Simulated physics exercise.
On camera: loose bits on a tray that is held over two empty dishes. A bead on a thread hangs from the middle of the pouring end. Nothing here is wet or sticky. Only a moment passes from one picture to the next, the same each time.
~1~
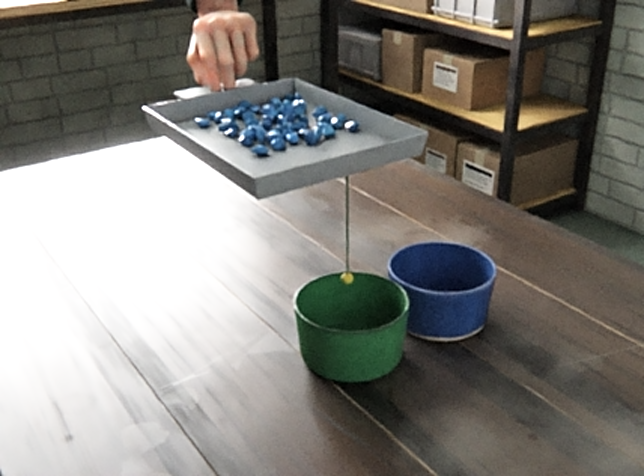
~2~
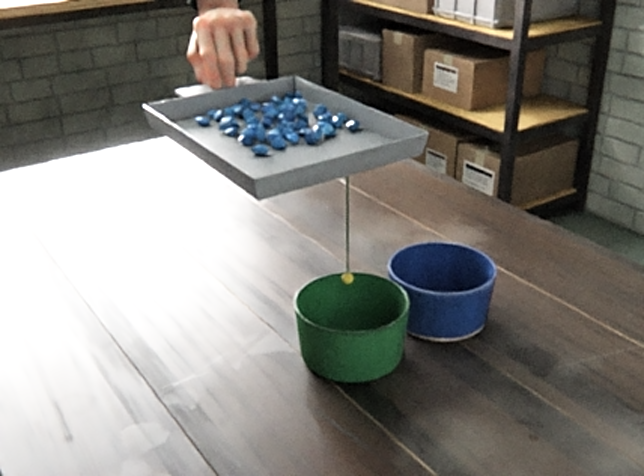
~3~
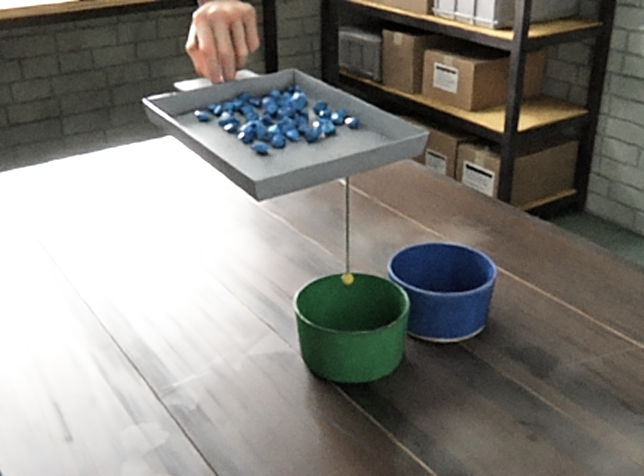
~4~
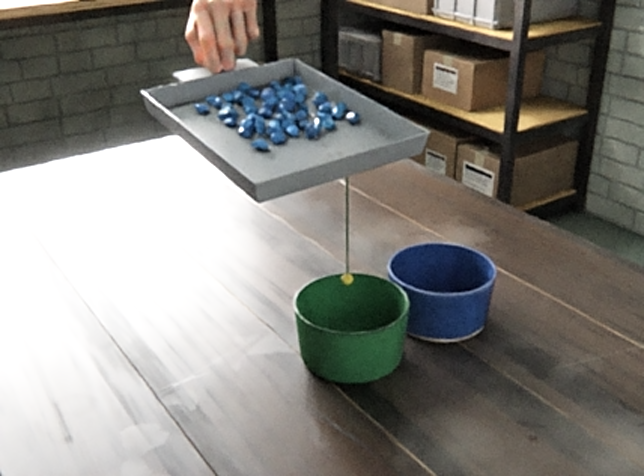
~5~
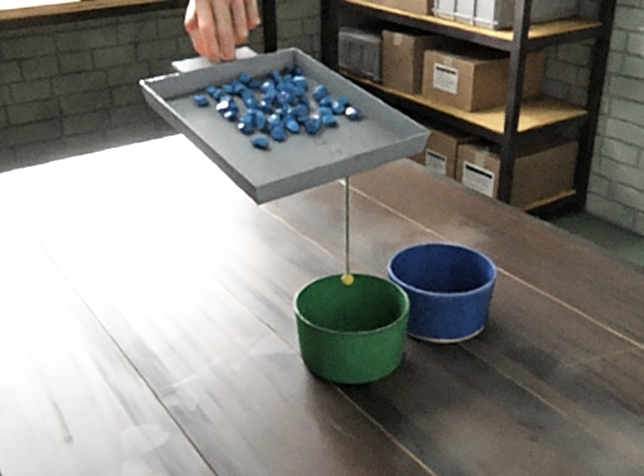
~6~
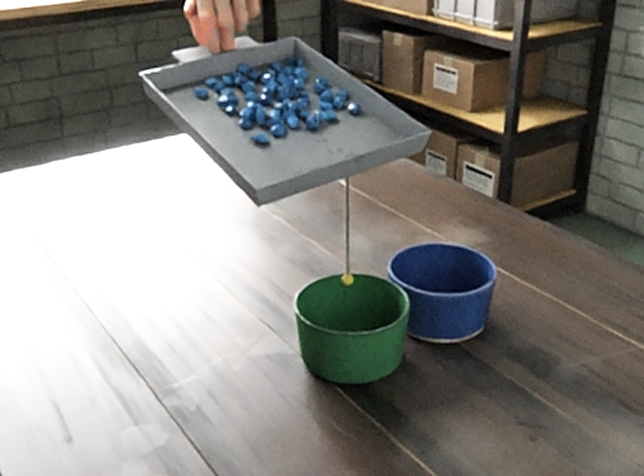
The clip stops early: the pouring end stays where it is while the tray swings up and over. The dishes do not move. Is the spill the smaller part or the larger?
The two hold less than half of the load.
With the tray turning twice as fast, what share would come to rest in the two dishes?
Roughly 30 in a hundred.
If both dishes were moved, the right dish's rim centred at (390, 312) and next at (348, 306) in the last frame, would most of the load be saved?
One: The larger part. Two: Most of it.
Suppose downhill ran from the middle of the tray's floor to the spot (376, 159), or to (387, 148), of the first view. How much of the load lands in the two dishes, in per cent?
The first gives 90 %, the second 80 %.
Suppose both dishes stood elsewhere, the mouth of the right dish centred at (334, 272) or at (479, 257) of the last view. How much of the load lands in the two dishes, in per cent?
Roughly 10 per cent, and 0 per cent.
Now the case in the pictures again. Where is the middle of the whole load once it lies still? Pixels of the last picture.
Around (307, 392).
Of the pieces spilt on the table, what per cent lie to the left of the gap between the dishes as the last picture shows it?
Close to 80 per cent.
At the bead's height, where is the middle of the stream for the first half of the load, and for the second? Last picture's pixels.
First near (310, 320), later near (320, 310).
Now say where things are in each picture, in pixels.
The first frame shows corners of the pouring end at (257, 175) and (422, 132), level; middle of the load at (282, 123), aquarium stones; left dish at (386, 348); right dish at (477, 309); bead on its thread at (347, 278).
The second frame shows corners of the pouring end at (257, 176) and (423, 132), level; middle of the load at (283, 122).
The third frame shows corners of the pouring end at (257, 178) and (423, 132), tipped barely, lowest at the left corner; middle of the load at (283, 118).
The fourth frame shows corners of the pouring end at (257, 180) and (423, 132), tipped a little, lowest at the left corner; middle of the load at (282, 111).
The fifth frame shows corners of the pouring end at (258, 183) and (424, 131), tipped a little, lowest at the left corner; middle of the load at (282, 105).
The sixth frame shows corners of the pouring end at (258, 185) and (425, 130), tipped a little, lowest at the left corner; middle of the load at (283, 98); left dish at (386, 350); right dish at (478, 311).
Soon, tray tipped steeply; nearly all on the tray; a stray few in the air.
A while on, tray tipped right over; most on the tray; a stray few in the left dish; a small part outside both; a small part in the air.
Towards the end, tray tipped past a quarter turn; about a third in the left dish; about two thirds outside both.
Finally, tray tipped past a quarter turn; about a third in the left dish; none in the right dish; about two thirds outside both.
